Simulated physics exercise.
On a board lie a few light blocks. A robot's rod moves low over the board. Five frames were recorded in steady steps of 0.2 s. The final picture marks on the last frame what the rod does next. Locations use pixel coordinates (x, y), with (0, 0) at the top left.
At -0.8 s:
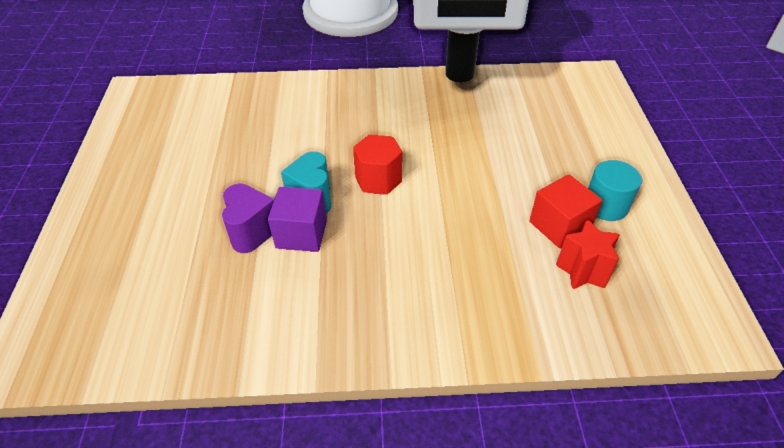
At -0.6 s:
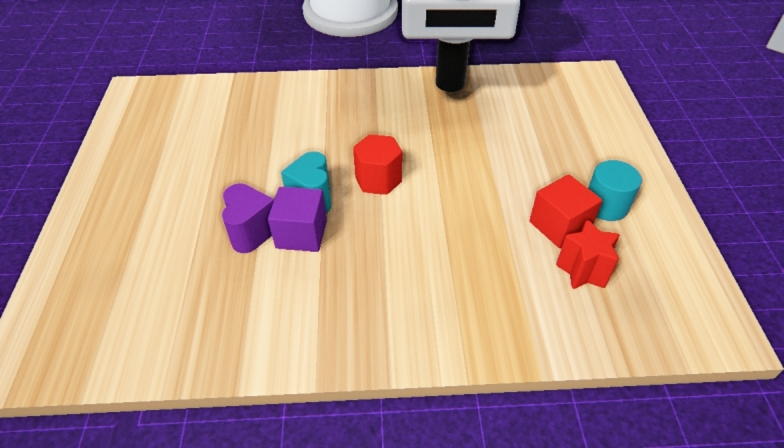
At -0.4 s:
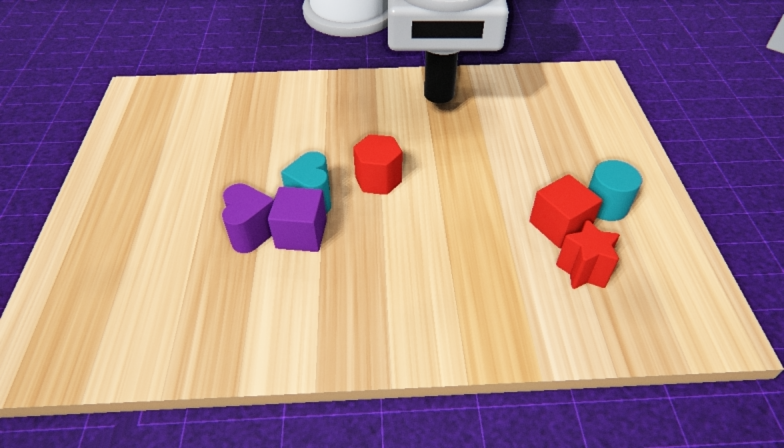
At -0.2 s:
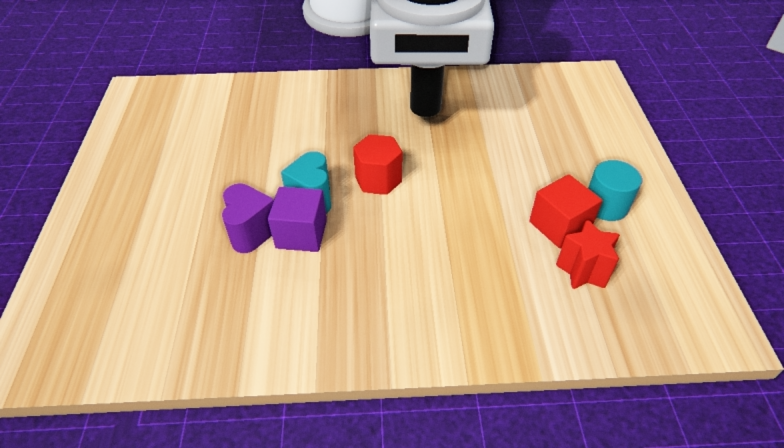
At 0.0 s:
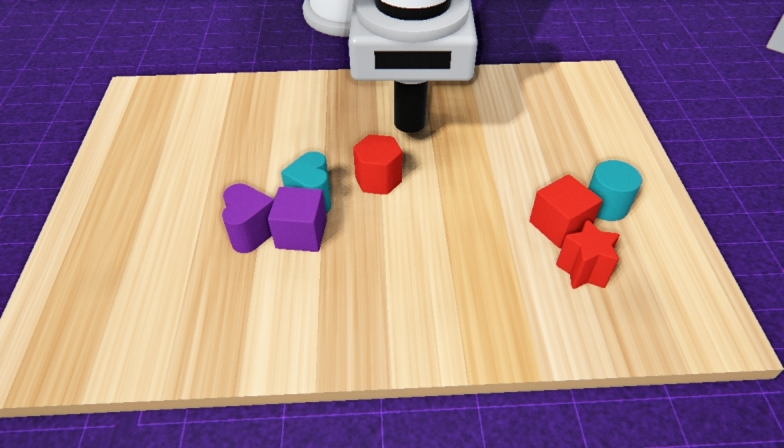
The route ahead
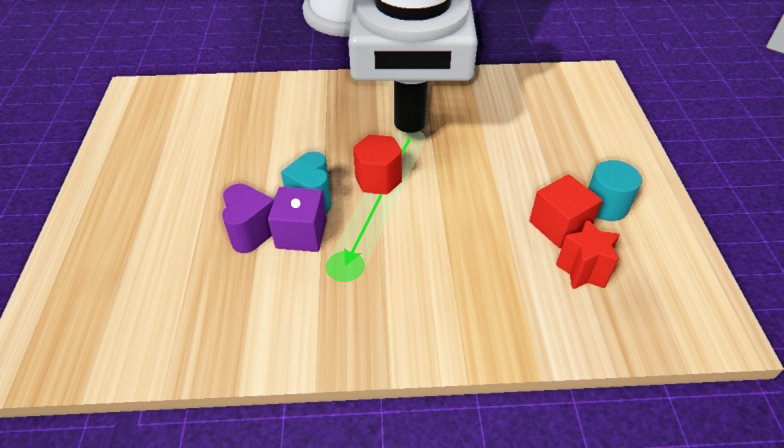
Robot arm's black rod moving slowly down and left over a wooden board, nearing a red six-sided block as all blocks stay still.
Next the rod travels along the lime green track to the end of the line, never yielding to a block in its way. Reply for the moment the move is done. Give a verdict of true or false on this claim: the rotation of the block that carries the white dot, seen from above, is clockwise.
That claim is false.
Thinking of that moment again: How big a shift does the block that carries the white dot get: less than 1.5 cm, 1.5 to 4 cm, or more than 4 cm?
Net shift: 1.5 to 4 cm.
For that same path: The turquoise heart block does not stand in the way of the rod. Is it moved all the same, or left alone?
It moves.
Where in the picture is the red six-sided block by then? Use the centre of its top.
Pixel (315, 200).
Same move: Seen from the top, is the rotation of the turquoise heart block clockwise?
Yes, I think so.
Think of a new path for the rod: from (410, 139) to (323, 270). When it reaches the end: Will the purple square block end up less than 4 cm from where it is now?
That would be a no.
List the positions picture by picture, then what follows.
Tip of the rod at (460, 74), middles of tops, purple heart block at (243, 202), purple square block at (296, 203), turquoise heart block at (308, 168), red six-sided block at (378, 148), in the first picture.
Rod at (450, 84), nothing pushed, in the second picture.
Rod at (439, 95), nothing pushed, in the third picture.
Rod at (426, 108), nothing pushed, in the fourth picture.
Rod at (410, 123), purple heart block at (243, 202), purple square block at (296, 203), turquoise heart block at (308, 168), red six-sided block at (378, 148), in the fifth picture.
The line goes from (410, 139) to (345, 266); the dot is on the purple square block.
On the path given first. One third of the way, rod at (391, 160); red six-sided block at (360, 165), turned 20° clockwise.
Two thirds of the way, rod at (369, 202); purple heart block at (225, 205), turned 25° clockwise; purple square block at (277, 213), turned 15° anticlockwise; turquoise heart block at (297, 168), turned 35° clockwise; red six-sided block at (325, 194), turned 80° clockwise.
At the end, rod at (344, 251); purple heart block at (217, 207), turned 45° clockwise; purple square block at (266, 216), turned 30° anticlockwise; turquoise heart block at (296, 168), turned 35° clockwise; red six-sided block at (315, 200), turned 100° clockwise.
